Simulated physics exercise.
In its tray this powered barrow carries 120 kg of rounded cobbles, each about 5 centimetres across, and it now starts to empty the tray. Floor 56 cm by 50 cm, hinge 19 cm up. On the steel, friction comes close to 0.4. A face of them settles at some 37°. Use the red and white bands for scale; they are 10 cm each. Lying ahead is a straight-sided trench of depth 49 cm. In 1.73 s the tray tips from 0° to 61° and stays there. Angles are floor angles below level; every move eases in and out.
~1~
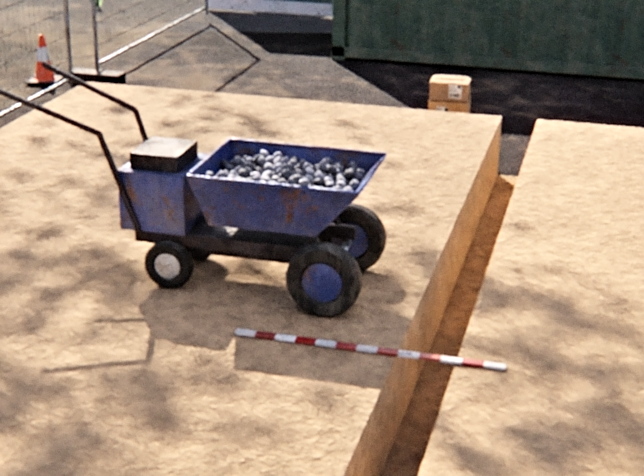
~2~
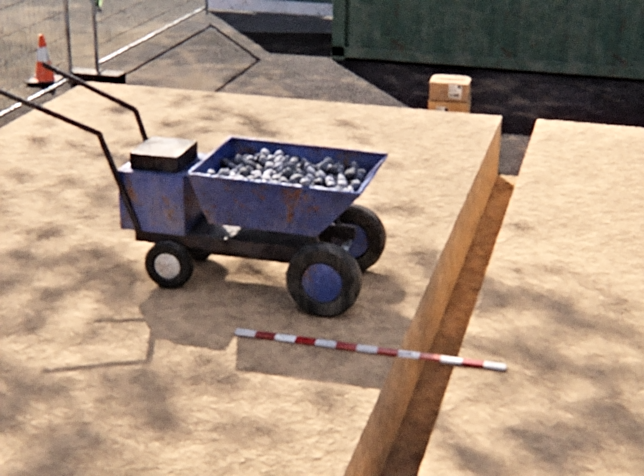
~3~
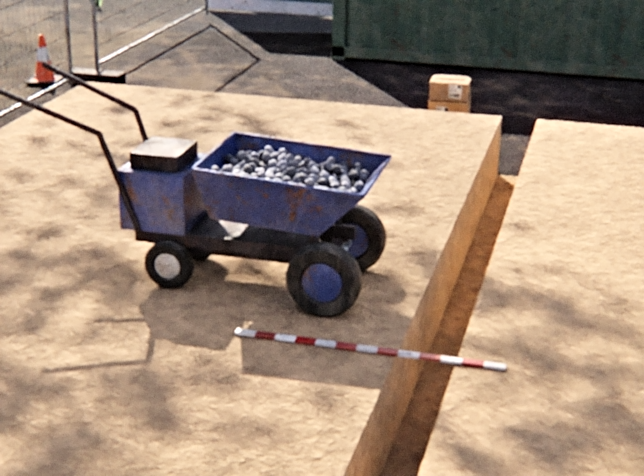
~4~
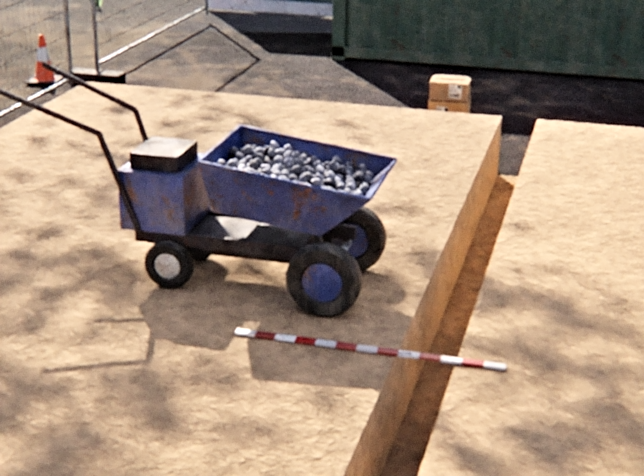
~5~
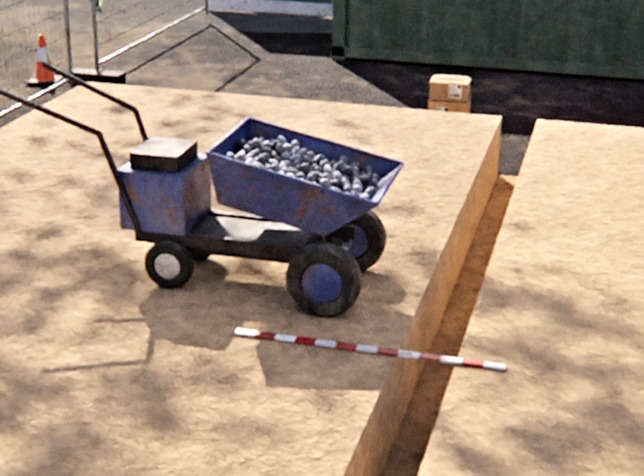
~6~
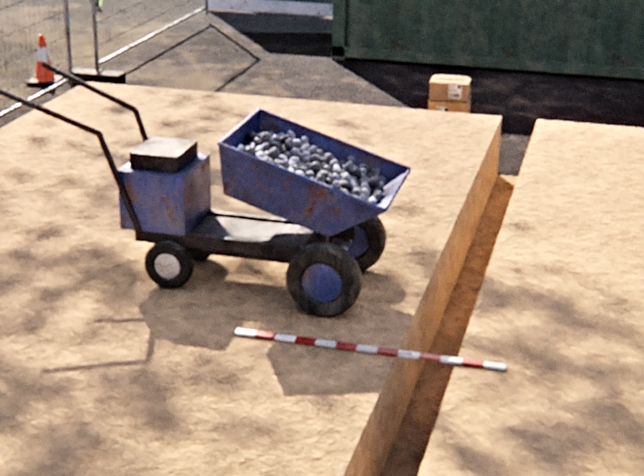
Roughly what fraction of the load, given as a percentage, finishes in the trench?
Some 69 per cent of the stones.
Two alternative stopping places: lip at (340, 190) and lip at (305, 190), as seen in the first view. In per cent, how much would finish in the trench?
Estimates: 90 % then 65 %.
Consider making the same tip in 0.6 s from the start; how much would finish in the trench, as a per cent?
Near 50 per cent.
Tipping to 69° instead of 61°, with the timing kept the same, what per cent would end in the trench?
Then close to 65 per cent.
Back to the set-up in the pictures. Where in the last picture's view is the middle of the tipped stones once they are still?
Roughly (454, 369), I'd say.
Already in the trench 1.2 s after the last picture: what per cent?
At that moment: Approx. 20 %.
Then, 0.7 s after the last picture the floor is at 52°, 100 % in the tray; the foremost stones are at (420, 241).
Then, 1.2 s after the last picture the floor is at 61°, 73 % in the tray, 19 % in the trench, 8 % past the trench; the foremost stones are at (514, 311).
Then, 1.6 s after the last picture the floor is at 61°, 46 % in the tray, 33 % in the trench, 21 % past the trench; the foremost stones are at (581, 308).
Then, 3.5 s after the last picture the floor is at 61°, 7 % in the tray, 69 % in the trench, 24 % past the trench; the foremost stones are at (620, 316).
